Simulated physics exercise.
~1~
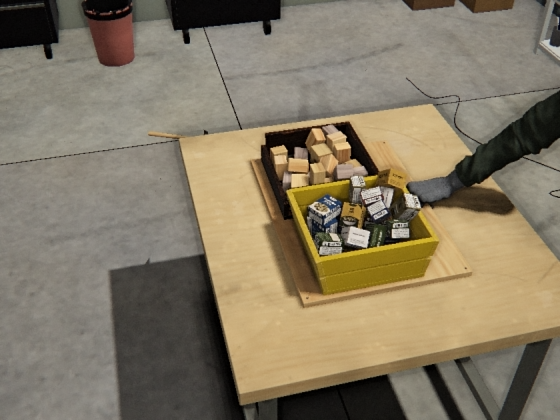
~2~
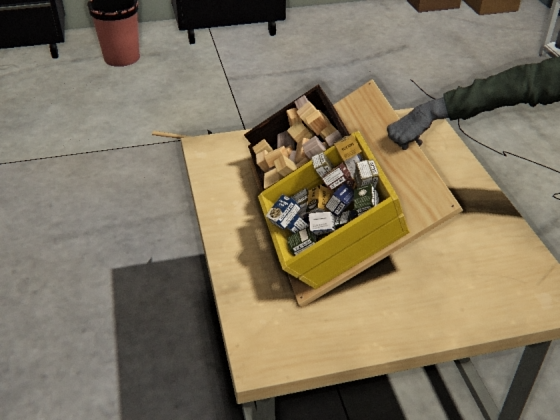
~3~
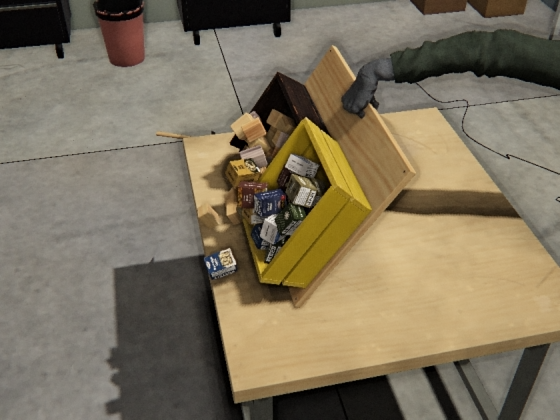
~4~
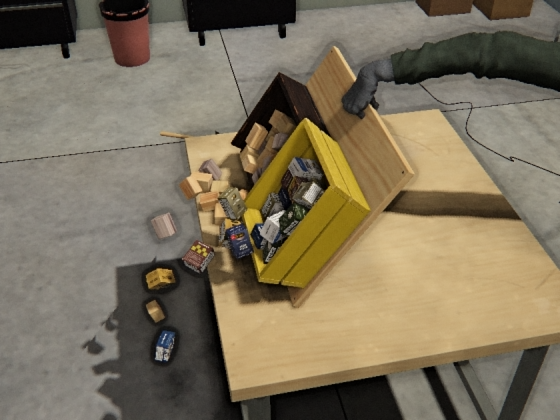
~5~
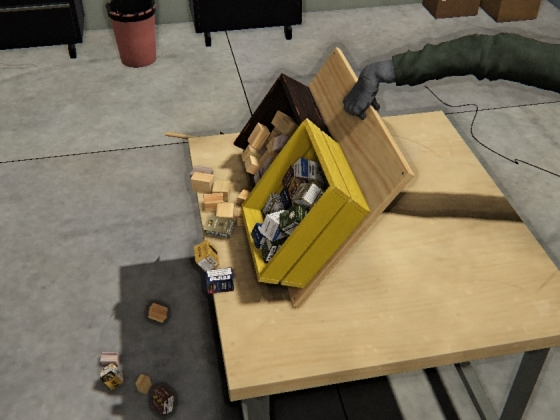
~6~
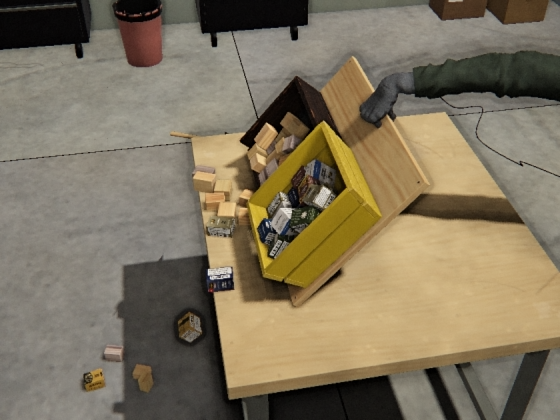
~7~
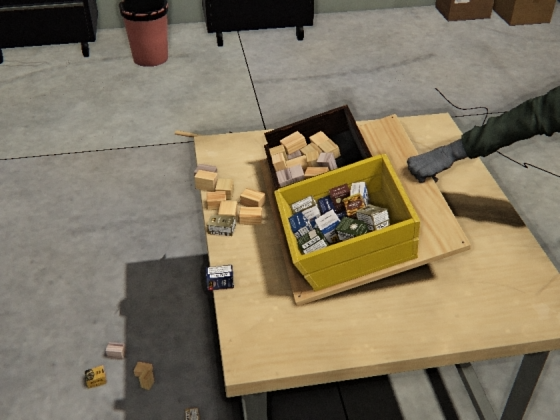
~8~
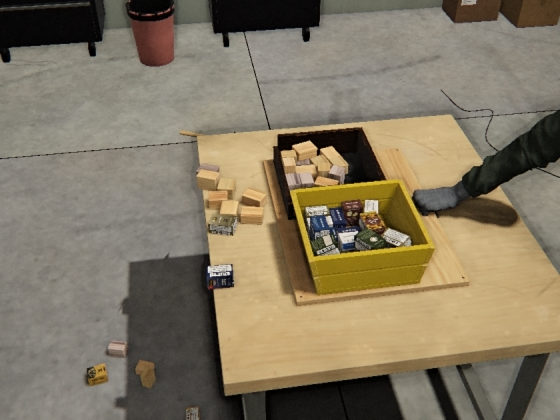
In this clip, a gloved hand tilts a board holding a yellow container of small cartons and a black container of wooden blocks steeply to the left, spilling some onto the table and floor, then lowers it flat, with many pieces still inside both containers.
